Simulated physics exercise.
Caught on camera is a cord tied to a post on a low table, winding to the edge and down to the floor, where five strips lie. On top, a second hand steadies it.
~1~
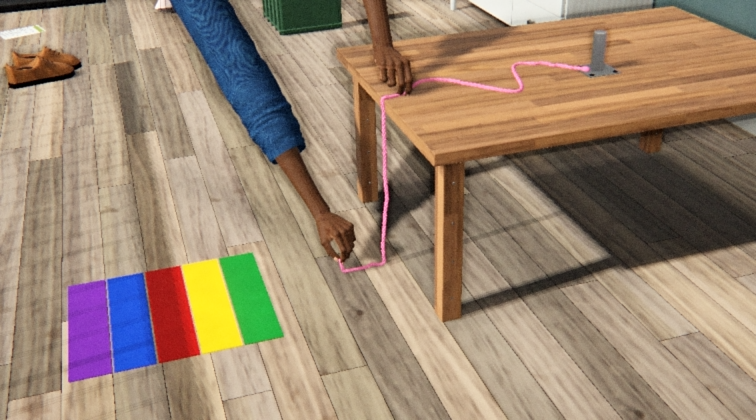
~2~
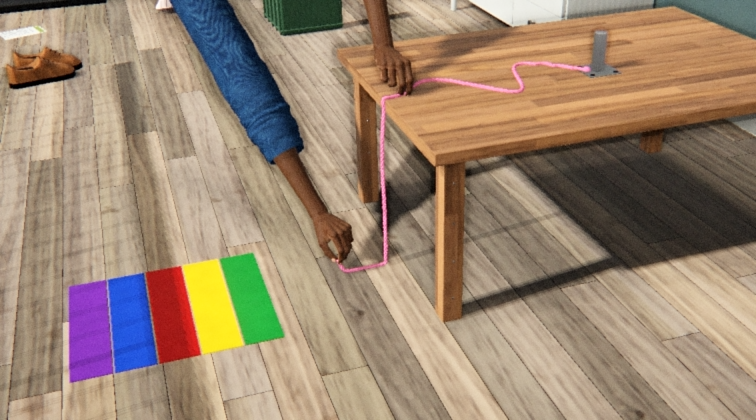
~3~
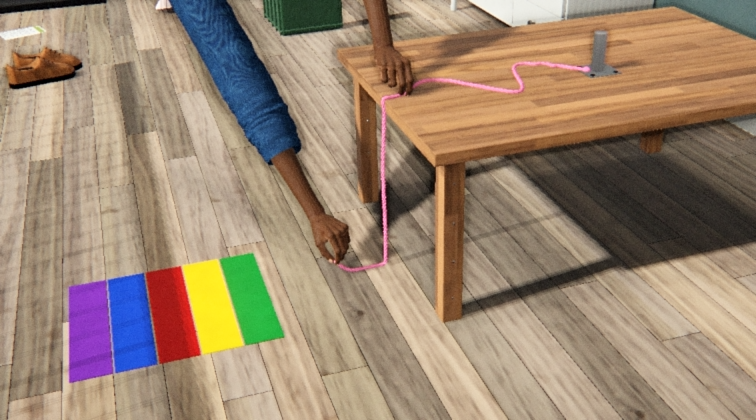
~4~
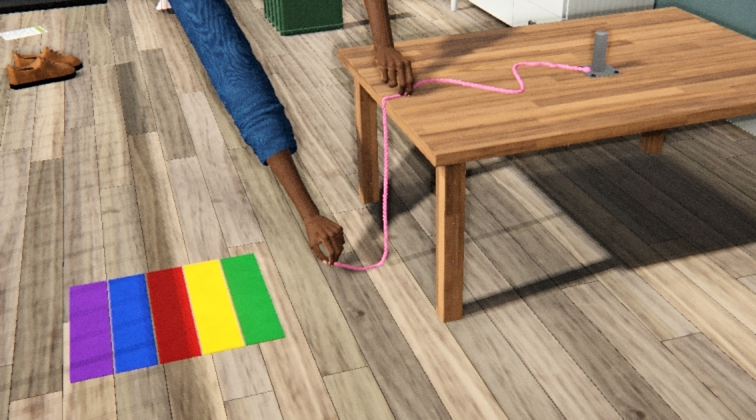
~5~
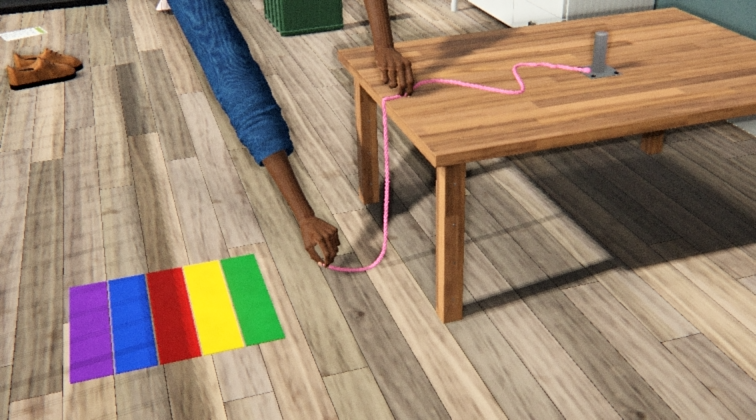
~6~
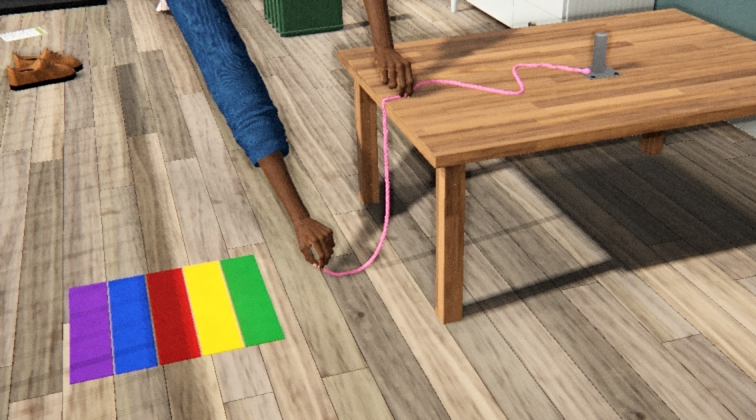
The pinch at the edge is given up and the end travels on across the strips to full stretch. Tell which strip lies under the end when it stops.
The purple strip.
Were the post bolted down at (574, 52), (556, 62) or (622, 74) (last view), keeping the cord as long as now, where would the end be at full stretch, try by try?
Approximate places, in that order: (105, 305), (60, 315), (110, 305).
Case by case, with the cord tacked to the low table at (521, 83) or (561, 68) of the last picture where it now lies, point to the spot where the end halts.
About (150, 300) and (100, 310).
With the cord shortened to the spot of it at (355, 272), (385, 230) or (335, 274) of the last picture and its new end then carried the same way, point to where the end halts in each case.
The three cuts give roughly (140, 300), (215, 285) and (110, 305) respectively.
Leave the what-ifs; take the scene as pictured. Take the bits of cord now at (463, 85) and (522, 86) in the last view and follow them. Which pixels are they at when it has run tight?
About (383, 103), and the other about (460, 89).
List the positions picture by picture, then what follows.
End (340, 260); green (259, 323); yellow (218, 332); red (176, 340); blue (134, 349); purple (89, 358), in the first picture.
End (338, 261); cord through (550, 64) (520, 81) (463, 84) (403, 94) (383, 168) (385, 242), in the second picture.
End (335, 261), in the third picture.
End (329, 263); cord through (550, 65) (521, 81) (464, 84) (403, 95) (386, 168) (386, 242), in the fourth picture.
End (324, 264), in the fifth picture.
End (319, 266); cord through (550, 66) (520, 83) (463, 85) (403, 96) (387, 169) (381, 244), in the sixth picture.
A little later, end near (165, 296); over red.
Next, end near (115, 305); over blue.
When it is tight, end near (85, 311); over purple. The end stops over the purple strip.
